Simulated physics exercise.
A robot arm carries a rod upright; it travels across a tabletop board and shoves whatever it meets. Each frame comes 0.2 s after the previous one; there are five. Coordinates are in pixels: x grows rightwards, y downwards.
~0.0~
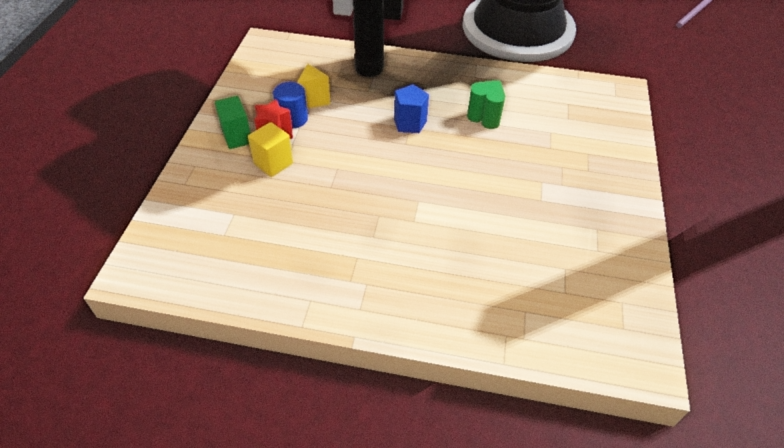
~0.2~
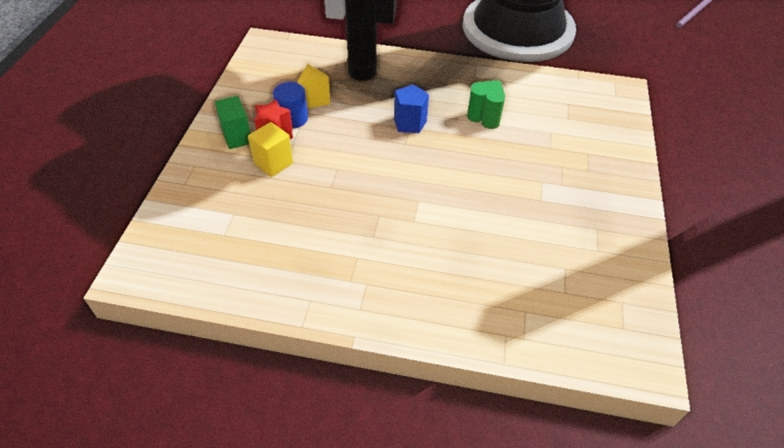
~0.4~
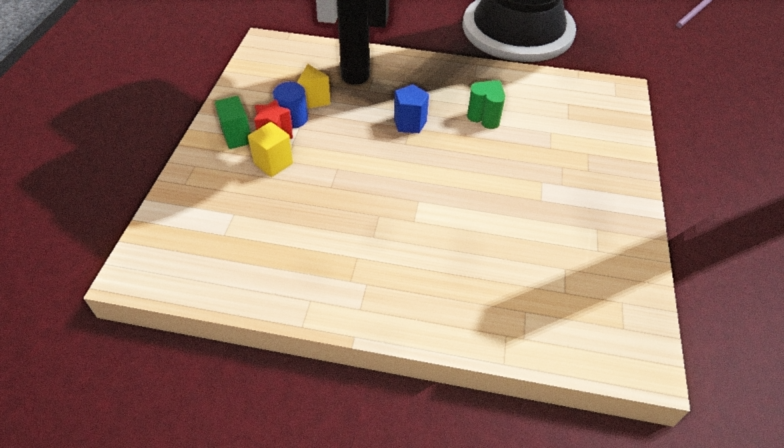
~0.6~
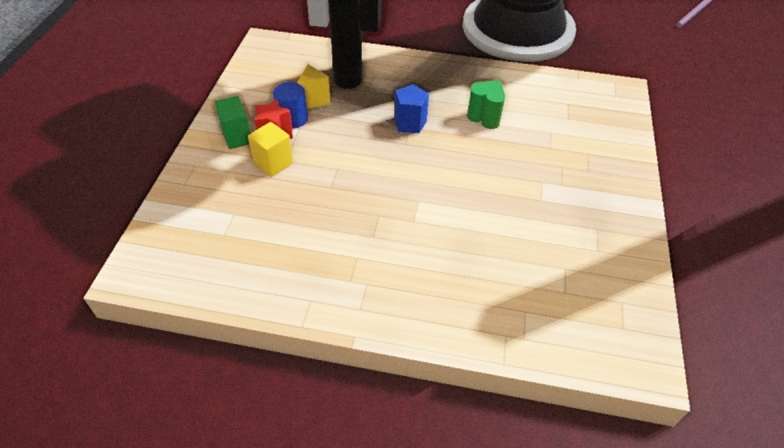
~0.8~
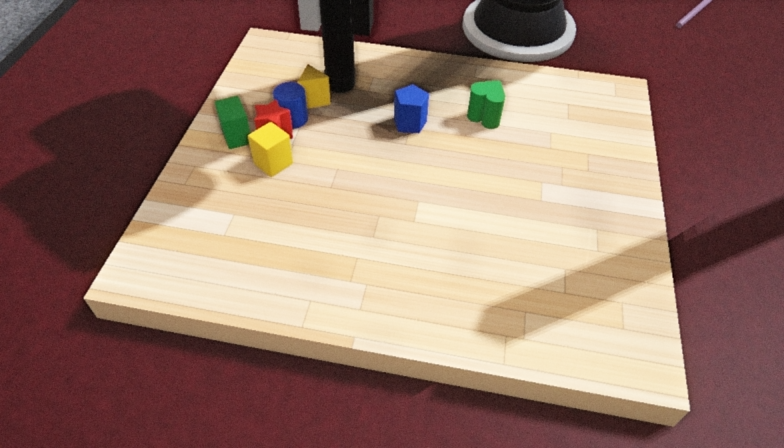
On a wooden board, a black rod moves slightly left and nearer while the colored blocks stay still.
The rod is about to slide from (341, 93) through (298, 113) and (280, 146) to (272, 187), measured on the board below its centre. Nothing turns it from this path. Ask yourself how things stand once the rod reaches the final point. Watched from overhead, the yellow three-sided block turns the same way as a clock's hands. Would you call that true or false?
This is true.
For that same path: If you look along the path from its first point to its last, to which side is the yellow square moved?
My answer: Left.
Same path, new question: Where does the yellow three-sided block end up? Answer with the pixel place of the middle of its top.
It will end up at (275, 73).
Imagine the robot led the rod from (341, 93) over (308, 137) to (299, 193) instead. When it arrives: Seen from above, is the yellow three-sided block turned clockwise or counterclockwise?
Looking down: Clockwise.
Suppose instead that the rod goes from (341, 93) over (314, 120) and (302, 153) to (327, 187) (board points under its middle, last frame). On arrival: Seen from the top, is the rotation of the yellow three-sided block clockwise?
I expect so.
The first path, step by step. One third of the way, rod at (296, 105); red star-shaped block at (265, 115), turned 35° anticlockwise; blue cylinder at (263, 93); yellow three-sided block at (275, 73), turned 65° clockwise.
Two thirds of the way, rod at (279, 139); green rectangle at (219, 111); yellow square at (267, 143); red star-shaped block at (245, 124), turned 45° anticlockwise; blue cylinder at (247, 98); yellow three-sided block at (275, 73), turned 70° clockwise.
At the end, rod at (270, 178); green rectangle at (219, 111); yellow square at (257, 183), turned 30° anticlockwise; red star-shaped block at (242, 127), turned 15° anticlockwise; blue cylinder at (247, 98); yellow three-sided block at (275, 73), turned 70° clockwise.
